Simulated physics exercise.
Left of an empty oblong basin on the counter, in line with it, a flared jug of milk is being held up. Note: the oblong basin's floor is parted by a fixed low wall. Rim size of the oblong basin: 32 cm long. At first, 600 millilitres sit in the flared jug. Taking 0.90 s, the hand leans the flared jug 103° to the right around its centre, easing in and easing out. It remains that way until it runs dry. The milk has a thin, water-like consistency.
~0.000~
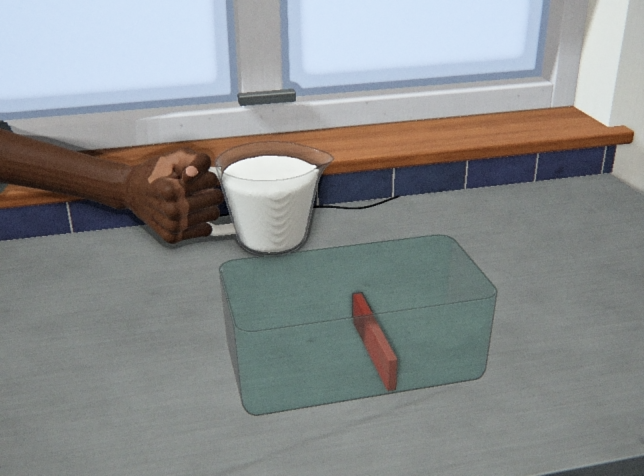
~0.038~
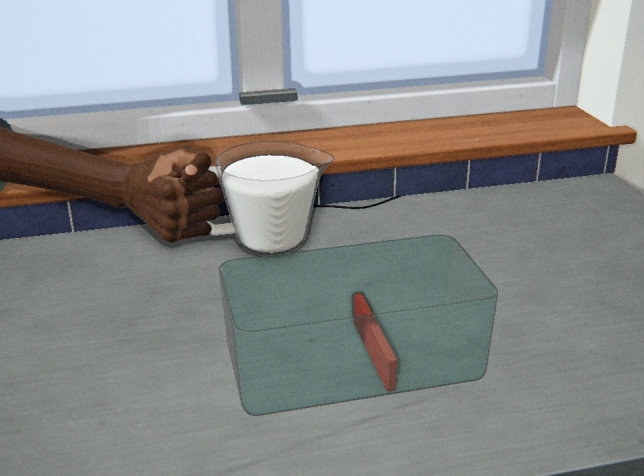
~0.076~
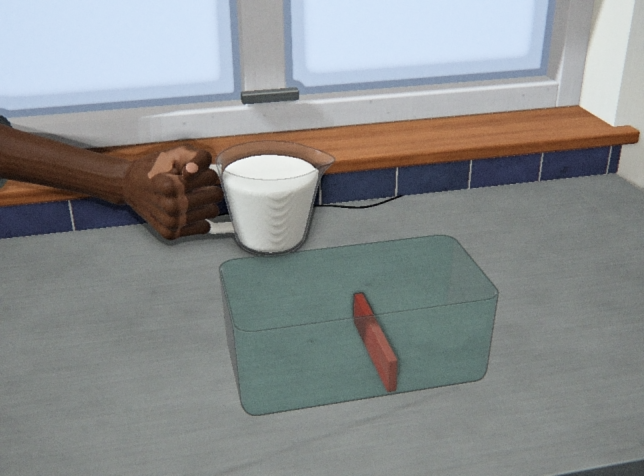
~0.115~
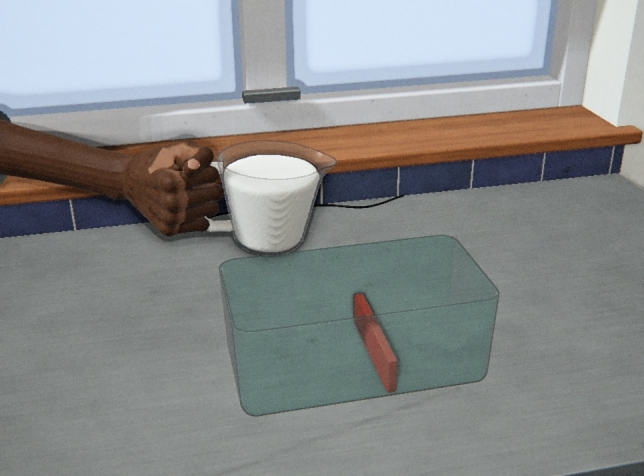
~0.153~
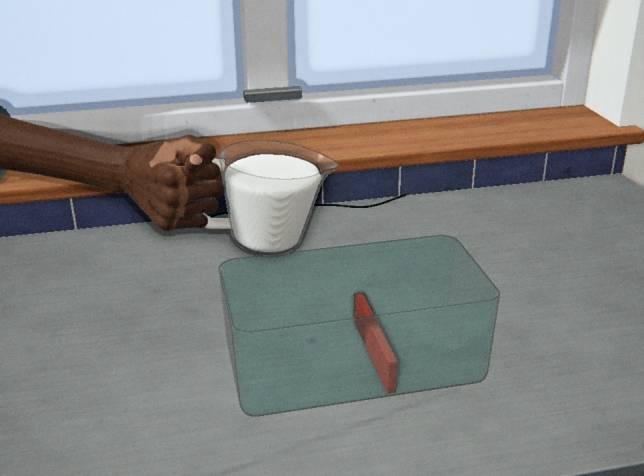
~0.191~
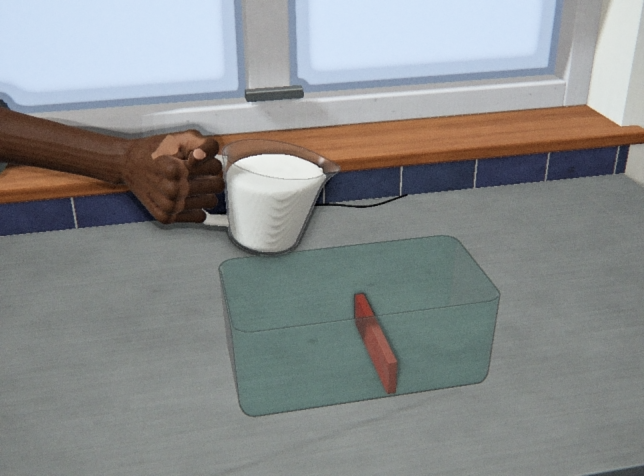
A hand holding a flared jug of milk above a grey counter slowly leaned it slightly to the right, beside an empty, clear oblong basin with a small red wall standing inside.
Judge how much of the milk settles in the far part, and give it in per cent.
Some 44 per cent settles in the far part.
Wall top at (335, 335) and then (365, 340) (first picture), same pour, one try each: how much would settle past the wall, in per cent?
First try about 95 %, second try about 65 %.
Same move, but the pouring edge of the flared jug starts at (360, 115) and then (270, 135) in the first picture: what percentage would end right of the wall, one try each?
Try 1: Approx. 85 %; try 2: Approx. 5 %.
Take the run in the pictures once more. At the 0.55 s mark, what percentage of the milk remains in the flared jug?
Still held: Roughly 66 % of the total.
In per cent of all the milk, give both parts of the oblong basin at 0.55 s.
Lab note: Left near 1, right near 10.
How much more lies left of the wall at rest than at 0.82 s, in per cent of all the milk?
That works out to roughly 20 per cent of the whole.
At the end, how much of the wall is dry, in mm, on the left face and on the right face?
Left 38 mm, right 36 mm.
After 0.55 s the tilt is 70° and 65 per cent is still to pour, 1 is left of the wall and 10 right of it.
After 0.82 s the tilt is 101° and 11 per cent is still to pour, 35 is left of the wall and 43 right of it.
After 1.10 s the tilt is 103° and 0 per cent is still to pour, 55 is left of the wall and 44 right of it.
After 1.40 s the tilt is 103° and 0 per cent is still to pour, 55 is left of the wall and 44 right of it.
In the end 55 per cent lies left of the wall, 44 right of it and 1 outside.
